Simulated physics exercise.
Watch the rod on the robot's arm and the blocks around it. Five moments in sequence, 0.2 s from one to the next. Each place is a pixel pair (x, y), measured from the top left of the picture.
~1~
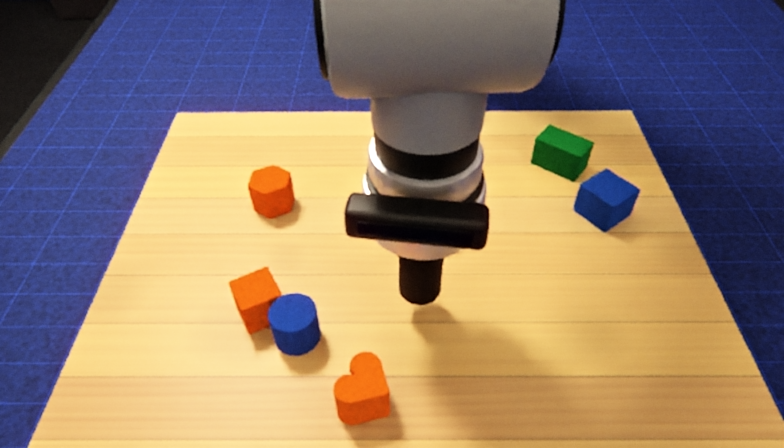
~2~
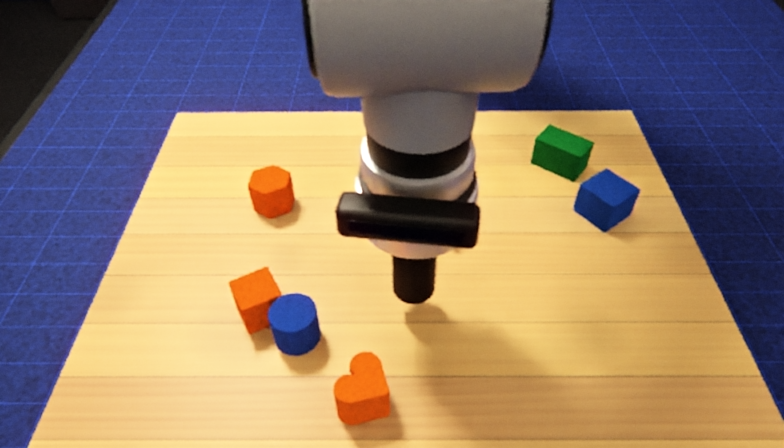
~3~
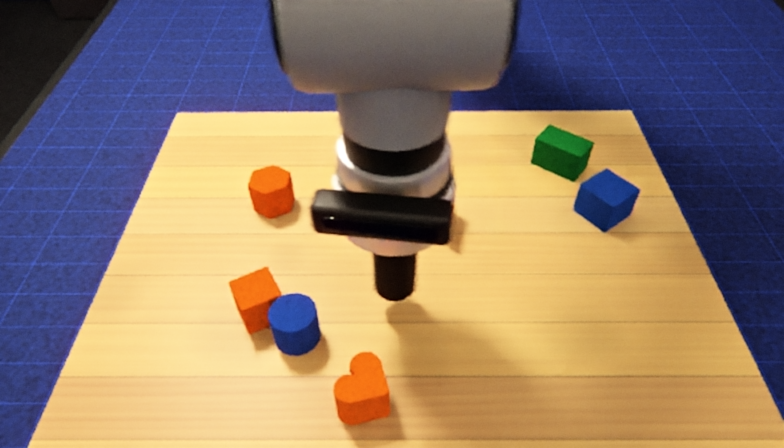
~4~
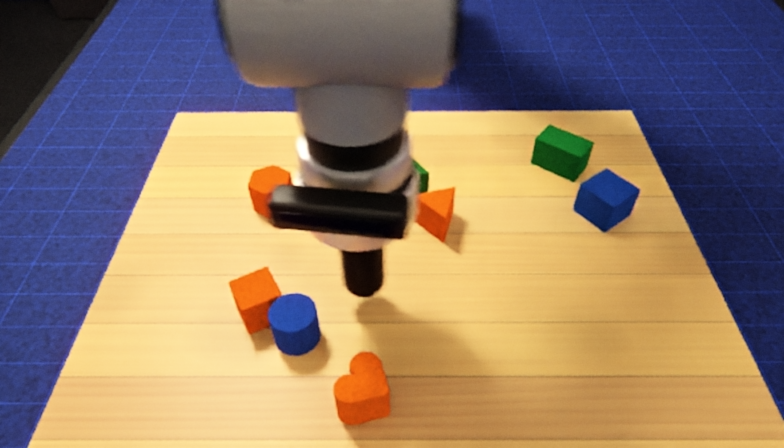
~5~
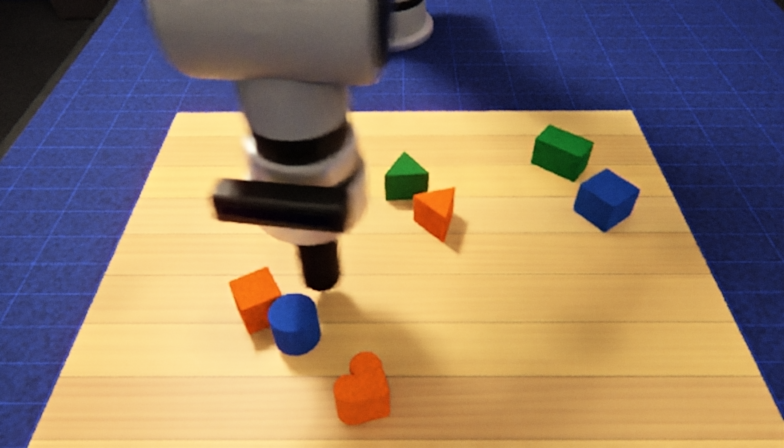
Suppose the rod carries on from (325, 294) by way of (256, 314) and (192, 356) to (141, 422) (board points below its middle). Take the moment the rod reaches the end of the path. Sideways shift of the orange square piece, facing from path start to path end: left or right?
That block drifts right.
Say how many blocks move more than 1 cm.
Answer: 1.
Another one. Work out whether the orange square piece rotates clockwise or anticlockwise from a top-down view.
Rotates clockwise.
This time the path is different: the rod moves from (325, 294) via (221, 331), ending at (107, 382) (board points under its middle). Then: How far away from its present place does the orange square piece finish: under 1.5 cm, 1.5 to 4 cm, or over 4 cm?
Goes over 4 cm.
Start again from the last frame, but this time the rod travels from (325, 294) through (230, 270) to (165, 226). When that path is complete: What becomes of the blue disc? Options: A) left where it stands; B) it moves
It's A.
On the path given first. One third of the way, rod (250, 296); orange square piece (204, 301).
Two thirds of the way, rod (184, 339); orange square piece (137, 327), turned 55° clockwise.
At the end, rod (129, 406); orange square piece (133, 328), turned 60° clockwise; blue disc still.
